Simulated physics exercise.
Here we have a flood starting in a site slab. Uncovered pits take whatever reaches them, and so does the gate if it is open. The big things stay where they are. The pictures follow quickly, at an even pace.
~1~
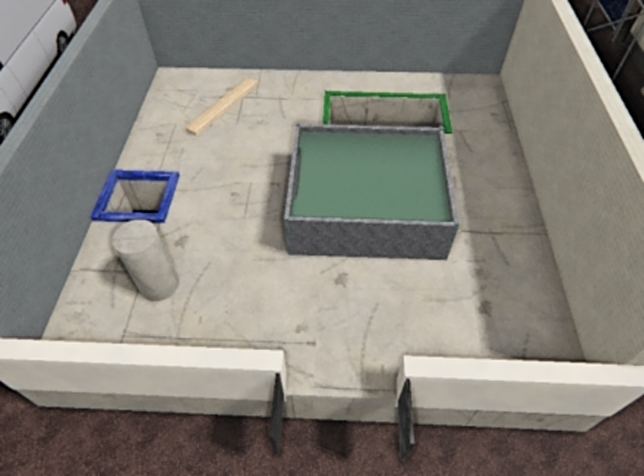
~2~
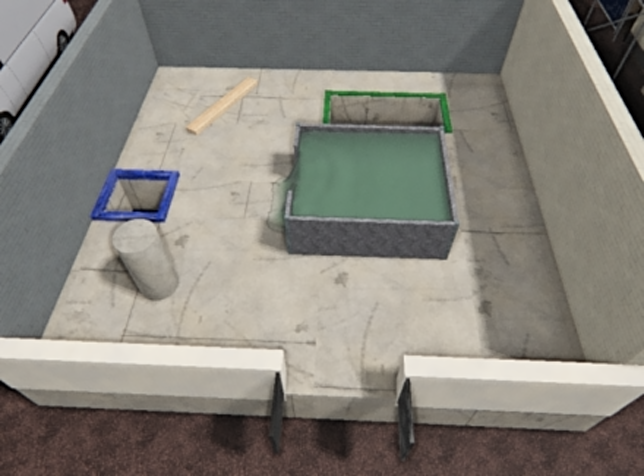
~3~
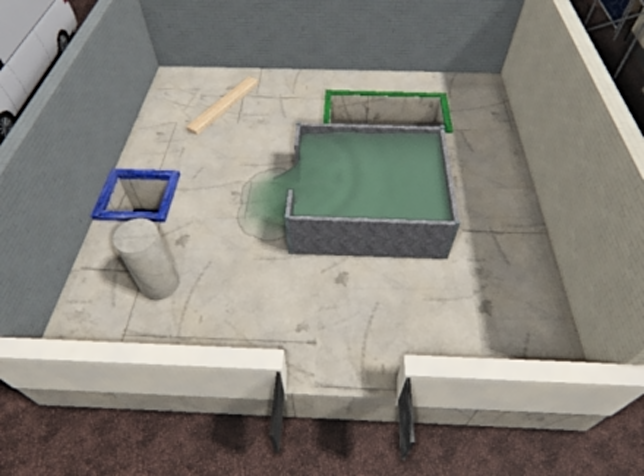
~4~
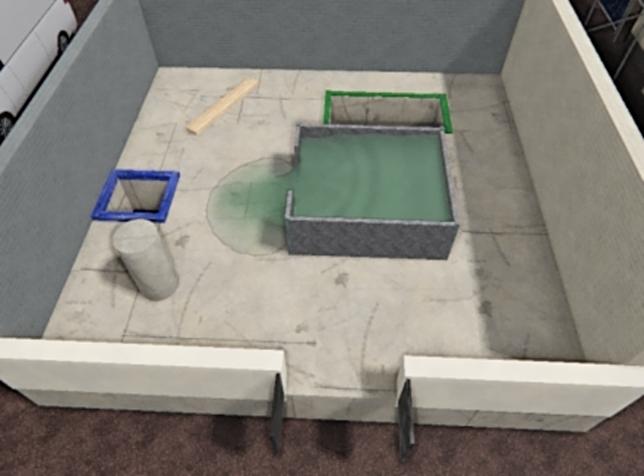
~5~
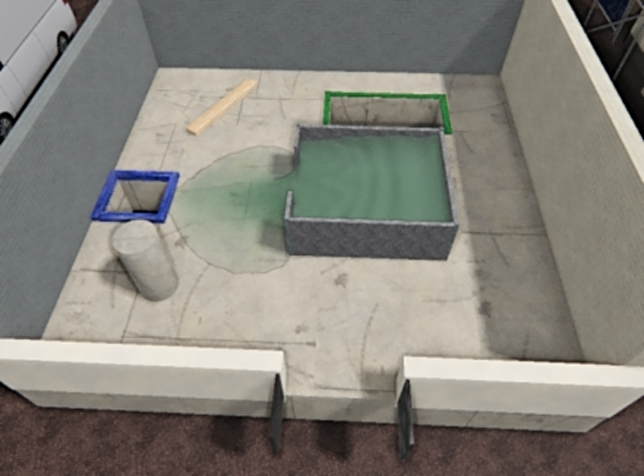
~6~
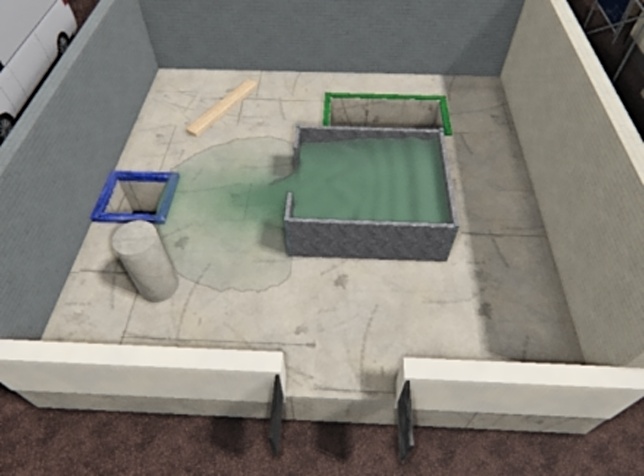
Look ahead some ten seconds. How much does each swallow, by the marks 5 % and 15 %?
One by one: The gate takes under 5 %; the green pit takes under 5 %; the blue pit takes over 15 %.
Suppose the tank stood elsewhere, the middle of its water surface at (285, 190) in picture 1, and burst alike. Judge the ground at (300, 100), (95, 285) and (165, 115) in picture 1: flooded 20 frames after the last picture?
In turn: Free of water, wet, flooded.
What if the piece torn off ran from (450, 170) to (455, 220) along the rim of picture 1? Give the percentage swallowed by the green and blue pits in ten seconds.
Per cent: Green 8, blue 0.
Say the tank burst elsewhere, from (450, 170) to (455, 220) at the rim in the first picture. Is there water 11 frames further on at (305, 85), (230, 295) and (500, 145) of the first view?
As listed: Not flooded, dry, covered.
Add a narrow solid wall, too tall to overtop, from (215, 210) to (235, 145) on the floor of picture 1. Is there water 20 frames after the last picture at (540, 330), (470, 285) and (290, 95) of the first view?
In turn: Free of water, free of water, covered.
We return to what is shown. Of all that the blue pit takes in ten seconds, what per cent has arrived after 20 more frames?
Close to 70 %.
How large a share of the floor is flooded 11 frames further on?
Close to 35 %.
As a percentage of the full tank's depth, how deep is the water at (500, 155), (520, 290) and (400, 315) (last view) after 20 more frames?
In turn 0, 0 and 0 in a hundred.
A moment on, water covers 25 % of the floor; the gate 0 %, the green pit 0 %, the blue pit 4 %.
Next, water covers 35 % of the floor; the gate 0 %, the green pit 0 %, the blue pit 8 %.
Then, water covers 45 % of the floor; the gate 0 %, the green pit 0 %, the blue pit 14 %.
Later, water covers 70 % of the floor; the gate 1 %, the green pit 0 %, the blue pit 19 %.
In the end, water covers 90 % of the floor; the gate 2 %, the green pit 1 %, the blue pit 20 %.
